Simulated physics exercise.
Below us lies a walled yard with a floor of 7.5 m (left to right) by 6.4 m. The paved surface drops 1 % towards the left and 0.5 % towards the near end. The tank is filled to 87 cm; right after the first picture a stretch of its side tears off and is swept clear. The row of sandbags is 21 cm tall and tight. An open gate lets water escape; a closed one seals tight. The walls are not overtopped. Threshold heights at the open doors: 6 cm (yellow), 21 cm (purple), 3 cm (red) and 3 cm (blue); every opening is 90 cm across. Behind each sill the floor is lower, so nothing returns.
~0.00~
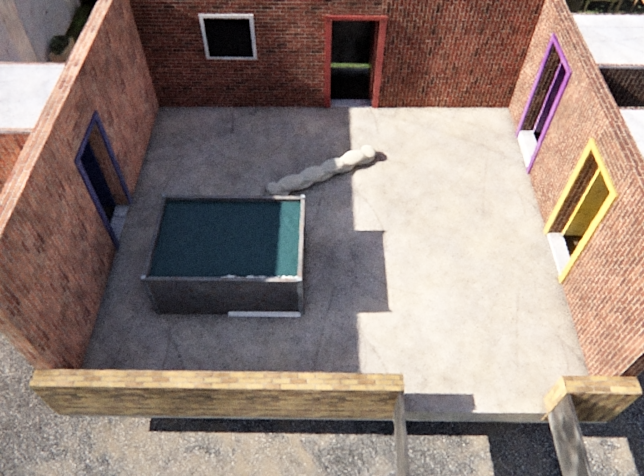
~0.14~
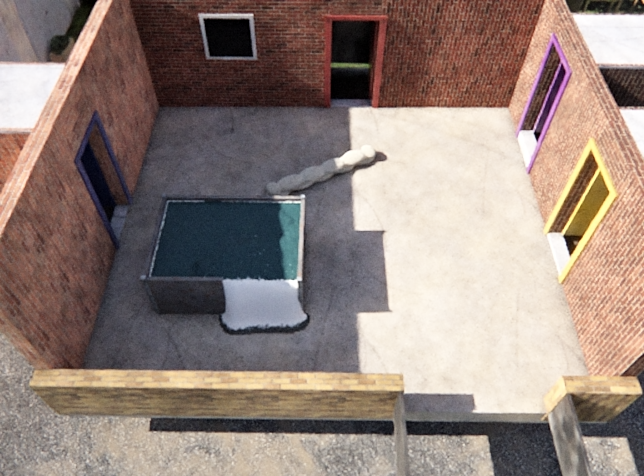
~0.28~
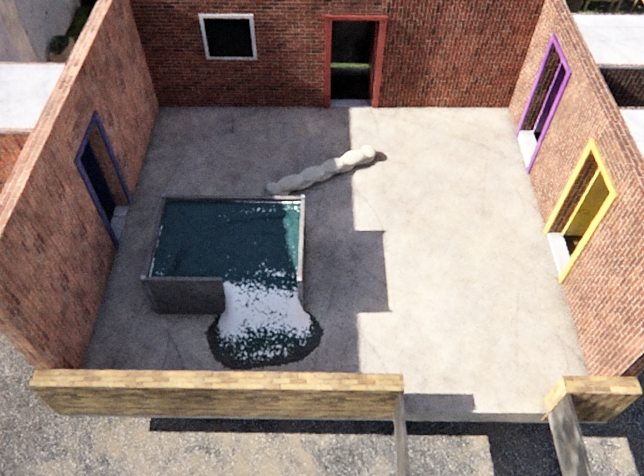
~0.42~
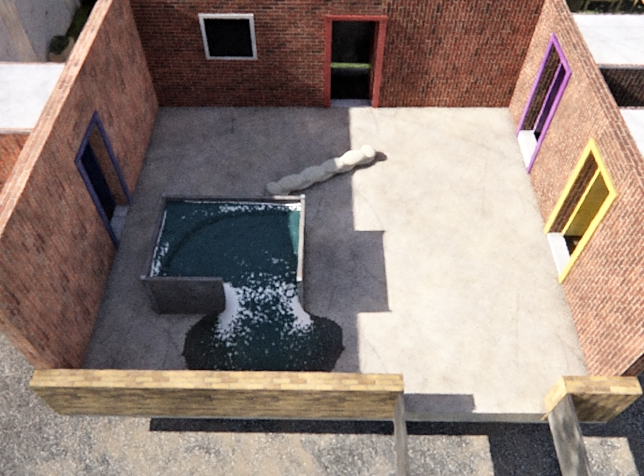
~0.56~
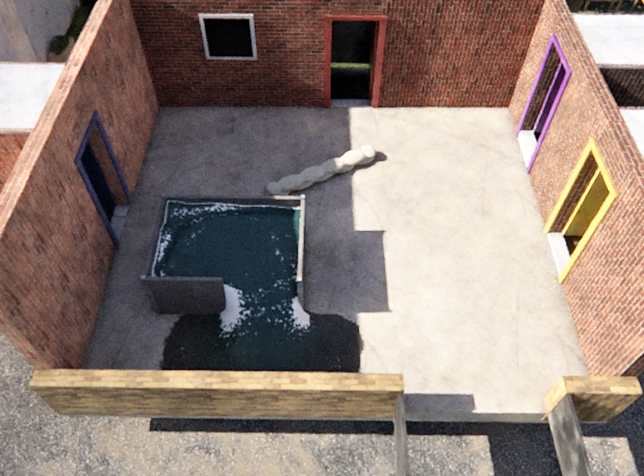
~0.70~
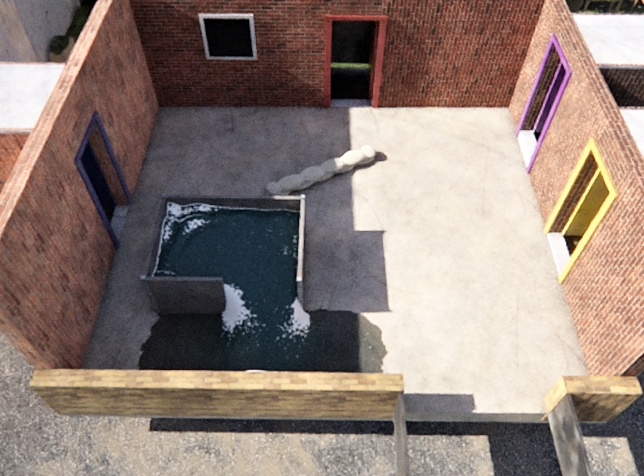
A walled yard holds a tank whose near side opens, and water pours out across the floor.
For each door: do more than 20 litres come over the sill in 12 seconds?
Within that time: At the yellow door it exceeds the limit; at the purple door it does not reach the limit; at the red door it exceeds the limit; at the blue door it goes over the limit.
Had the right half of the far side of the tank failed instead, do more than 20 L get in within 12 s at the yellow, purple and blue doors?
Against that limit: Yellow under, purple below, blue over.
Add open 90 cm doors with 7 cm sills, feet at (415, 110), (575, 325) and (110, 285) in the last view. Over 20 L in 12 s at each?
In that order: Under, over, past it.
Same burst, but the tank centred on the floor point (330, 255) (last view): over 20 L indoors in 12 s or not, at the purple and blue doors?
Then: Purple under, blue over.
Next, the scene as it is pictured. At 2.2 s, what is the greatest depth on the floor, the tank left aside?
About 42 cm.
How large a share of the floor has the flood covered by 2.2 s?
About 30 per cent.
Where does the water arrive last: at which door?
The red one.
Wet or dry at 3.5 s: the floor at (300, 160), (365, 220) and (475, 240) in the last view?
In that order: Not reached, not reached, wet.
After 1.4 s water covers 15 % of the floor and is deepest (57 cm) near (262, 394); yellow door not reached, purple door not reached, red door not reached, blue door not reached.
After 2.2 s water covers 30 % of the floor and is deepest (42 cm) near (263, 382); yellow door not reached, purple door not reached, red door not reached, blue door 2 cm at the sill, 0 L in.
After 3.5 s water covers 50 % of the floor and is deepest (31 cm) near (75, 392); yellow door 12 cm at the sill, 17 L in, purple door 1 cm at the sill, 0 L in, red door not reached, blue door 6 cm at the sill, 3 L in.
After 7.0 s water covers 85 % of the floor and is deepest (16 cm) near (75, 392); yellow door 6 cm at the sill, 42 L in, purple door 3 cm at the sill, 0 L in, red door 9 cm at the sill, 3 L in, blue door 7 cm at the sill, 41 L in.
After 12.0 s water covers 95 % of the floor and is deepest (14 cm) near (139, 176); yellow door 2 cm at the sill, 43 L in, purple door 3 cm at the sill, 0 L in, red door 6 cm at the sill, 81 L in, blue door 10 cm at the sill, 82 L in.
